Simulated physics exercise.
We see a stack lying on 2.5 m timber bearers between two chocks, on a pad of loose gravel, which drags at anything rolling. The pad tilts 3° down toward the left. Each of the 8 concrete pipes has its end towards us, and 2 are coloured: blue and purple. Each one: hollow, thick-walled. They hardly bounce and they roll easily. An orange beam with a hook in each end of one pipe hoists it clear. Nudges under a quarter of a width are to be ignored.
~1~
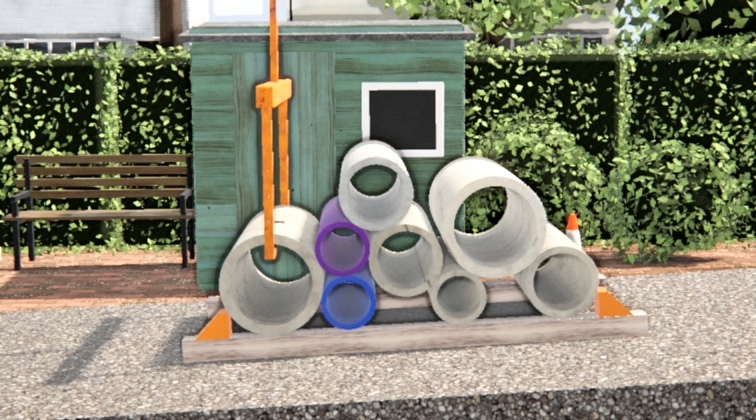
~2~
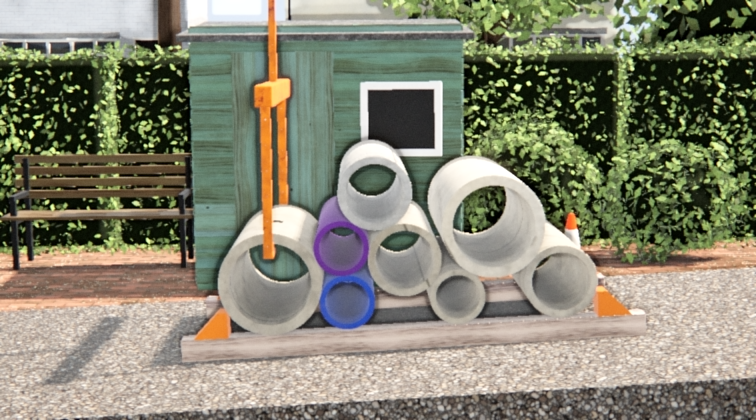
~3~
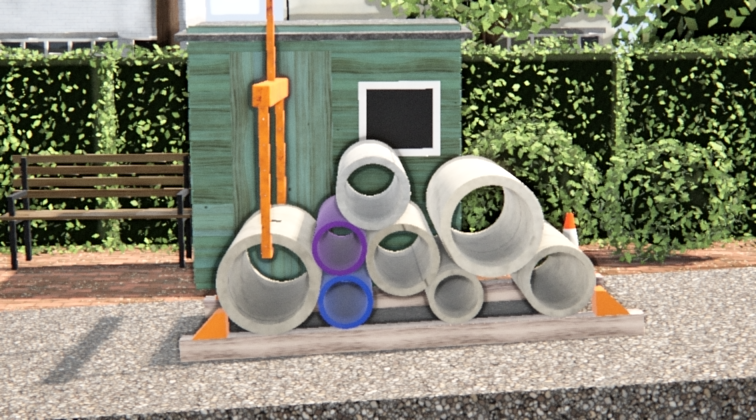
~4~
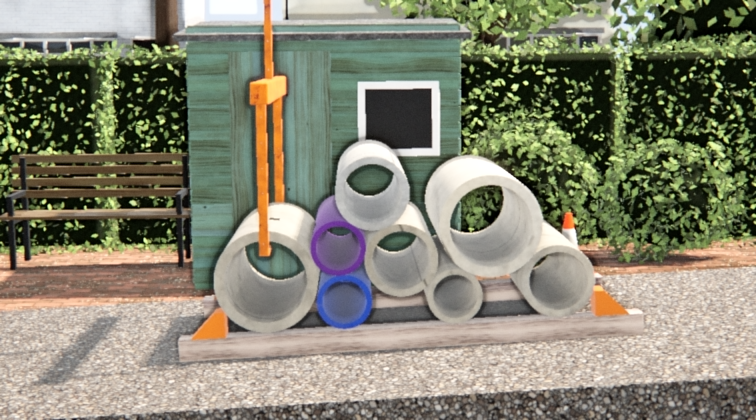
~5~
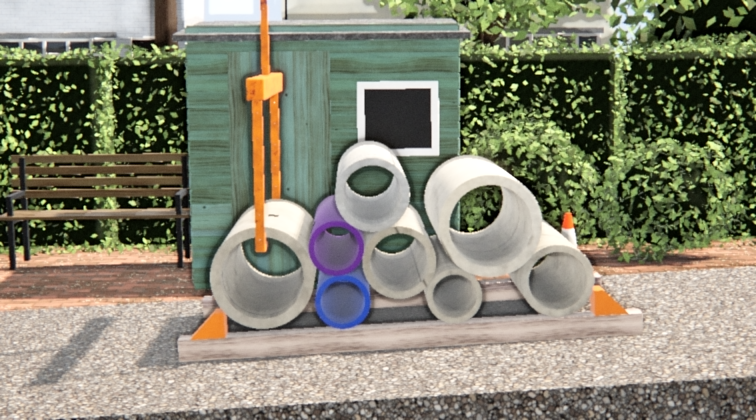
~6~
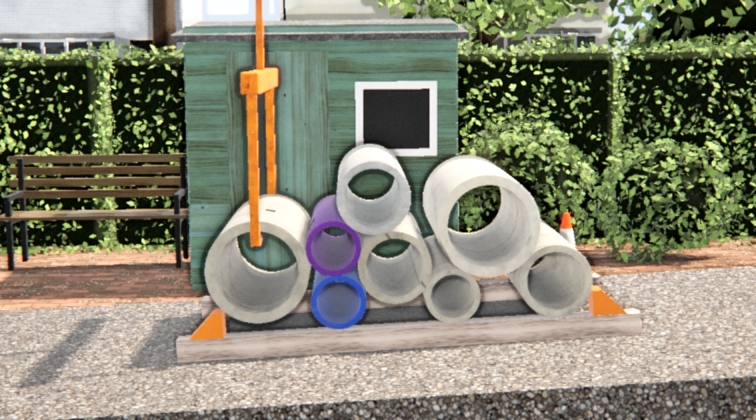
On a gravel pad in front of a green shed, thick concrete pipes lie stacked between two orange chocks, with a purple one resting on a blue one. At first the stack is still, an orange beam hooked into the large pipe at the left end. Then the beam raises that pipe slightly, drifting left.
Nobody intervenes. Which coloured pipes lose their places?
The blue one gets knocked loose, and Purple gets knocked loose.
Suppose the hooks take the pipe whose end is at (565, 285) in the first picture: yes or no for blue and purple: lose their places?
Lab note: Blue no, it would not, purple no, it would not.
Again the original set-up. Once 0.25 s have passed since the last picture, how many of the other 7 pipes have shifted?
At that point, 3.
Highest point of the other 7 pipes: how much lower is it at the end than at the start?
About 10 cm lower.
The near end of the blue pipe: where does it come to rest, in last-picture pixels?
Rest position in the last view: About (250, 309).
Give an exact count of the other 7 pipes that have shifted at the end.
The answer is 4.
Then, 0.3 s after the last picture, blue is 11 cm further left; purple is 7 cm further left; 3 out of place.
Then, 0.3 s after the last picture, blue is 15 cm further left; purple is 9 cm further left; 4 out of place.
Then, 0.5 s after the last picture, blue is 23 cm further left; purple is 13 cm further left and 2 cm lower; 4 out of place.
At rest (1.4 s after the last picture), blue is 50 cm further left and 2 cm lower; purple is 30 cm further left and 8 cm lower; 4 out of place.
